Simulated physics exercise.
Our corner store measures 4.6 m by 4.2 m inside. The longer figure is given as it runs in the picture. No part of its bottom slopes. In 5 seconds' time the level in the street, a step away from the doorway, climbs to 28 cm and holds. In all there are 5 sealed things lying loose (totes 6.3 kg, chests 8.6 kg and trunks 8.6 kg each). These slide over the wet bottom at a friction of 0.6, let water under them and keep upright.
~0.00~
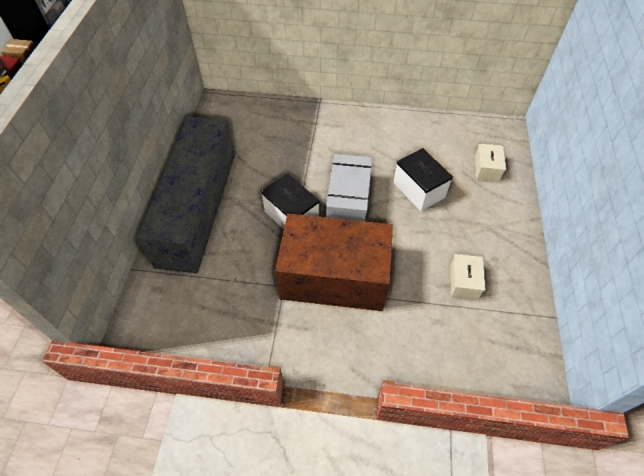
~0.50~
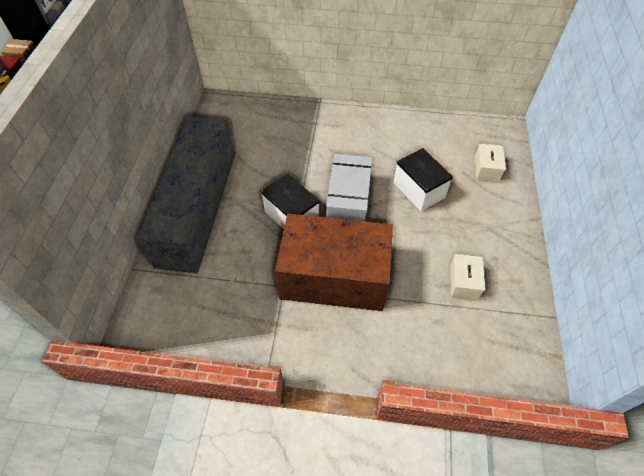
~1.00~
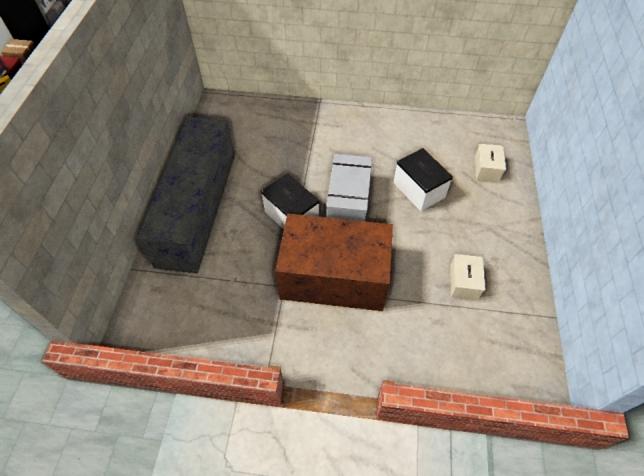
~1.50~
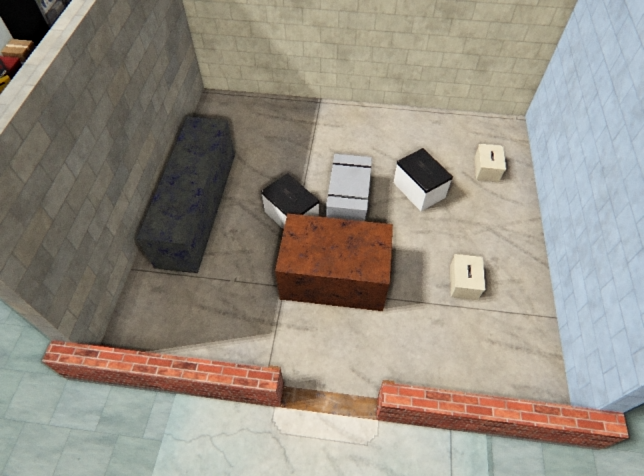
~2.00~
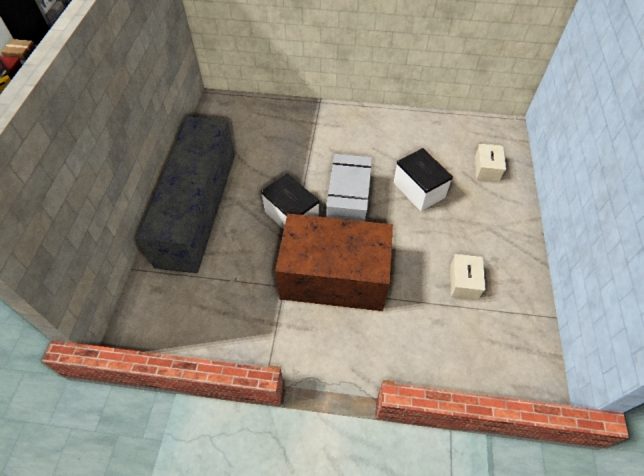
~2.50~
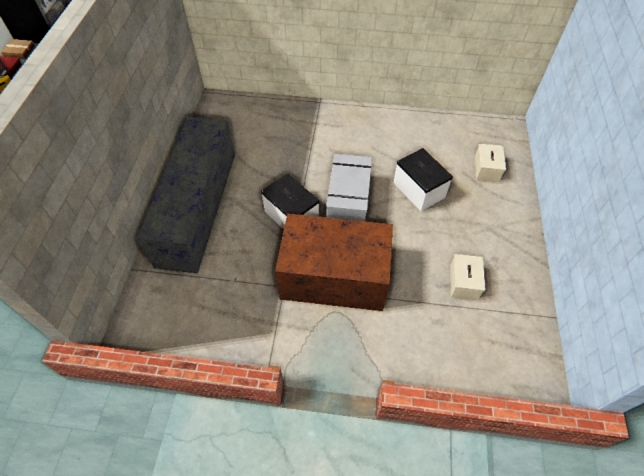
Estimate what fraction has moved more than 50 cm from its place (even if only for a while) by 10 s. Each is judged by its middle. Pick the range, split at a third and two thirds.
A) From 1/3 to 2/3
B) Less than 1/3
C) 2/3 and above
From 1/3 to 2/3.
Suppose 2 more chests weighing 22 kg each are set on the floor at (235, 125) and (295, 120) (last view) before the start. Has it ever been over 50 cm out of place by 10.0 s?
First one stays within it, second one stays within it.
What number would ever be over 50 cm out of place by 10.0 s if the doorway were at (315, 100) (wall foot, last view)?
Then 4 of them would.
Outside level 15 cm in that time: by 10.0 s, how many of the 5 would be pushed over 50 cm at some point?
Then it comes to 0.
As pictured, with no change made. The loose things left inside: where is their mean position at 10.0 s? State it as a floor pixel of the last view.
I'd put it close to (381, 169) in the last view.
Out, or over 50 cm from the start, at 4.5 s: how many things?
0.
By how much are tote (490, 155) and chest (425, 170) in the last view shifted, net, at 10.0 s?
The first is 80 cm from its start, the second 0 cm.
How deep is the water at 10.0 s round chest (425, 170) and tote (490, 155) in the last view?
Depth approx. 3 cm / 7 cm.
After 3.5 s 0 of 5 are over 50 cm from their spots; 0 afloat.
After 4.5 s 0 of 5 are over 50 cm from their spots; 0 afloat.
After 7.0 s 1 of 5 are over 50 cm from their spots; 1 afloat.
After 10.0 s 2 of 5 are over 50 cm from their spots, and 2 have been at some point; 2 afloat.
